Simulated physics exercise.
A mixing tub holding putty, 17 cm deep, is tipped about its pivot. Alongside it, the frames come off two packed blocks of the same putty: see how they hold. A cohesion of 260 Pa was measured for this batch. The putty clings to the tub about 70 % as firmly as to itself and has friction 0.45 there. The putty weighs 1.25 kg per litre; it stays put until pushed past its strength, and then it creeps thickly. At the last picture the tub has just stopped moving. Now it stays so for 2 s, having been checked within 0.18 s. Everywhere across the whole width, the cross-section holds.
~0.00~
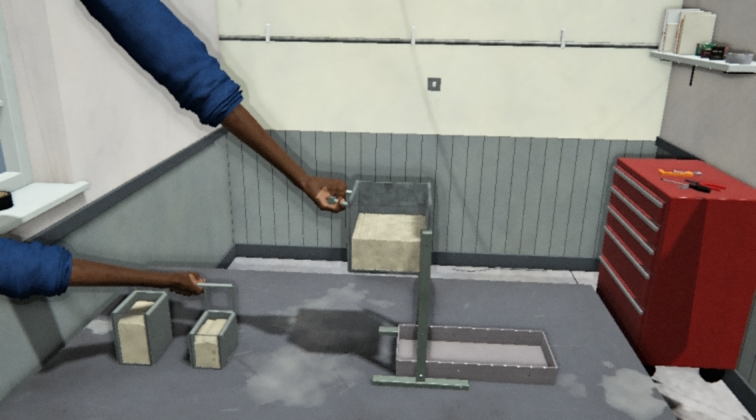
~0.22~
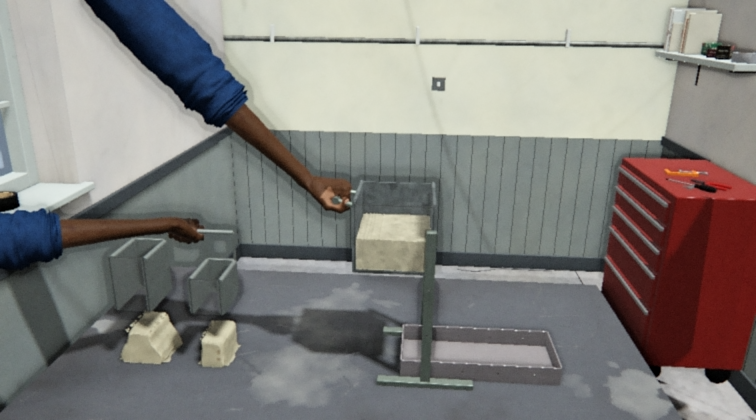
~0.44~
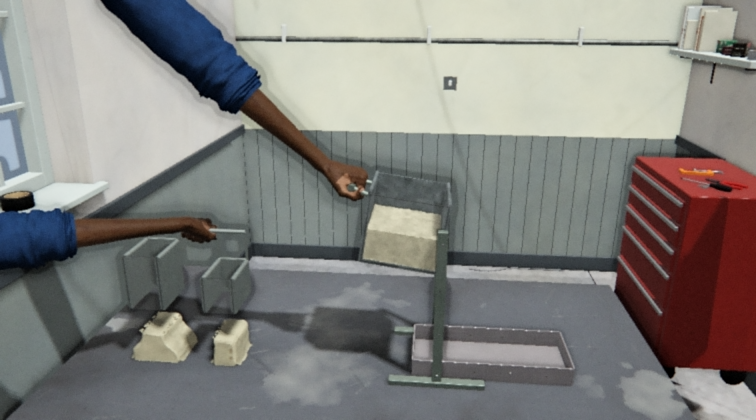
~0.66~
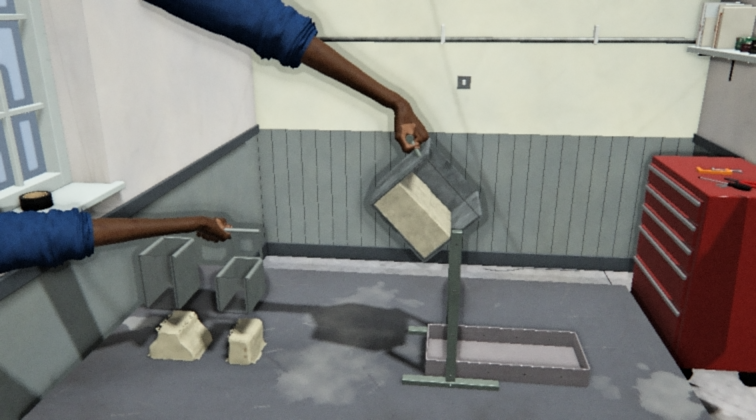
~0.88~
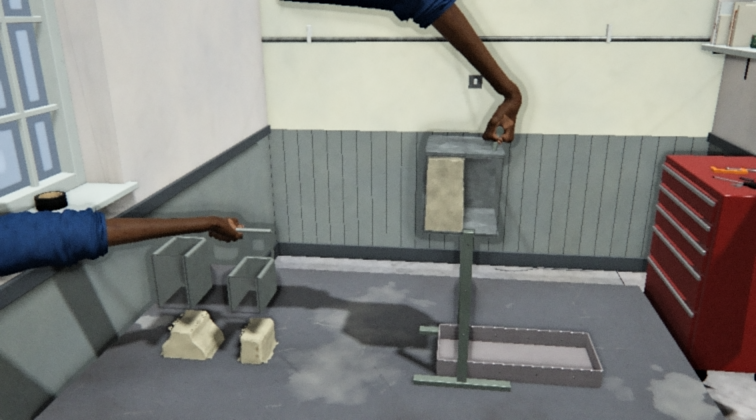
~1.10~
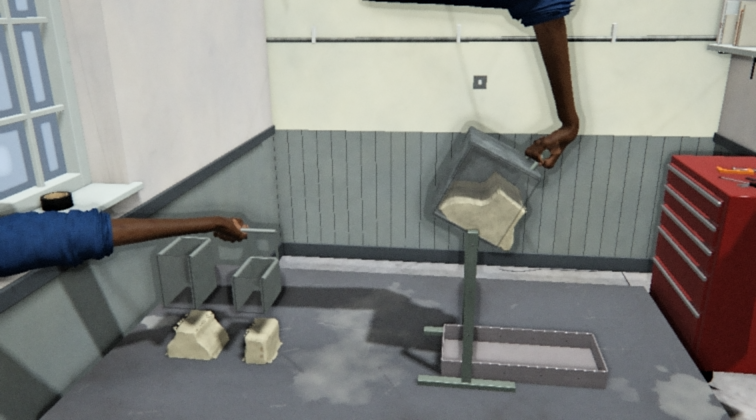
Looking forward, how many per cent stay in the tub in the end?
About 0 %.
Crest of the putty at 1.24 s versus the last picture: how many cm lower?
Roughly 5 cm.
By 1.24 s, the tub is at 117 degrees and holds 30 %.
By 1.41 s, the tub is at 117 degrees and holds 0 %.
By 1.58 s, the tub is at 117 degrees and holds 0 %.
By 1.75 s, the tub is at 117 degrees and holds 0 %.
By 3.10 s, at the end, the tub is at 117 degrees and holds 0 %.
